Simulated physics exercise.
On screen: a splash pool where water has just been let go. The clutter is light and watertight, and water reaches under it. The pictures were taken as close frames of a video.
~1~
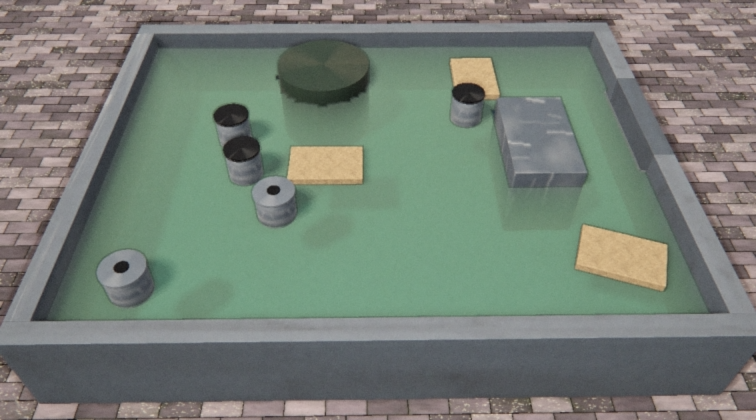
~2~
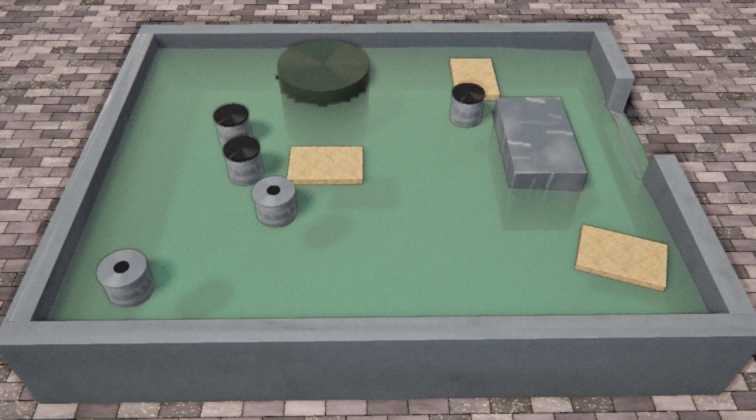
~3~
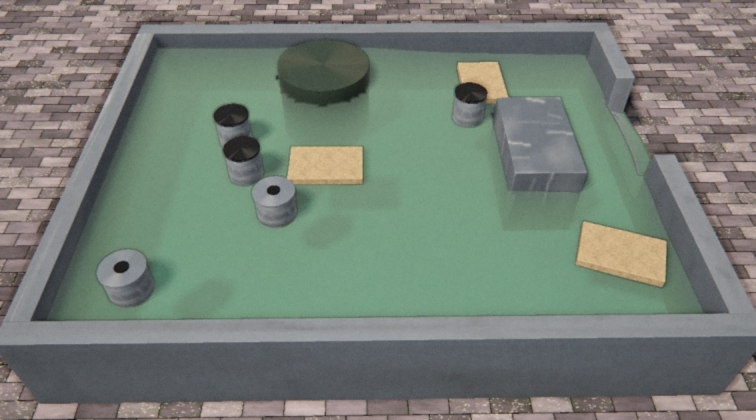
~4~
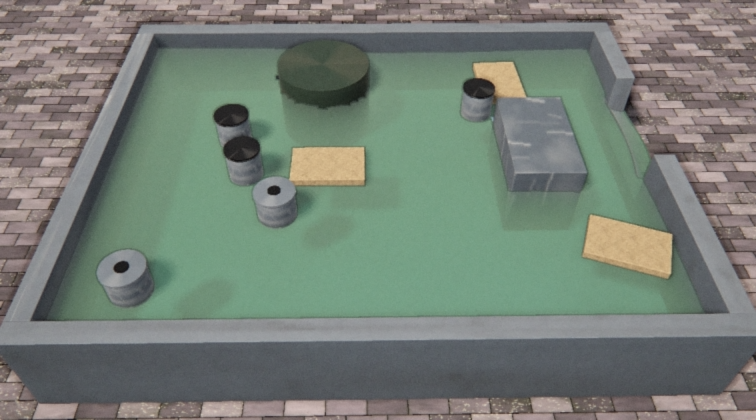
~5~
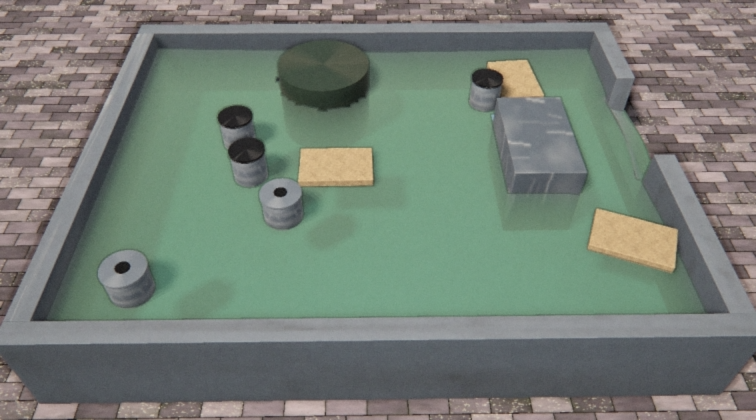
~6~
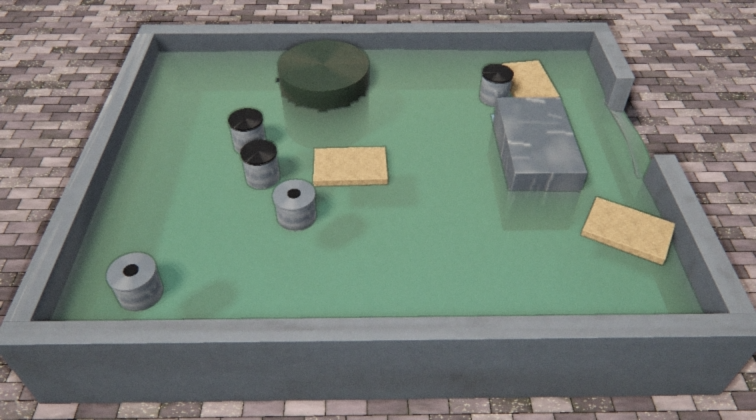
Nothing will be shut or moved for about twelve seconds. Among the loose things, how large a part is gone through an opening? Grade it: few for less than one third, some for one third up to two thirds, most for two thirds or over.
Grade: Few.
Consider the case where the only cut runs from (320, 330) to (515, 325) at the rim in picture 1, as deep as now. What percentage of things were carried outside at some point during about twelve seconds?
About 50 %.
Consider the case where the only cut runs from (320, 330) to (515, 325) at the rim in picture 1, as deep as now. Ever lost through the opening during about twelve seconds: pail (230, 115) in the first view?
My call: Stays.
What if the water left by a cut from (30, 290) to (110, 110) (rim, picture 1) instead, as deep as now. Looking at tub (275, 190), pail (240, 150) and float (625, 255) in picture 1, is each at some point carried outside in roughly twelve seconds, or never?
First lost, second lost, third trapped.
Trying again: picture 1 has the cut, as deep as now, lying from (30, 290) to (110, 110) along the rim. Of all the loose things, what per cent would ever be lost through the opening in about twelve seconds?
That comes to 60 per cent of the things.
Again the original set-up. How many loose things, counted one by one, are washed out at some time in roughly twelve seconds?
By my reckoning the answer is 1.
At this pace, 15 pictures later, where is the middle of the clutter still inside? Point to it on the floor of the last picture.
I'd put it around pixel (402, 225).
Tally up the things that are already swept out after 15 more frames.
By that point the tally is 1.
A moment on, 0 of 8 are out; 8 afloat.
Next, 1 of 8 are out; 7 afloat.
Later, 1 of 8 are out; 7 afloat.
In the end, 1 of 8 are out; 7 afloat.
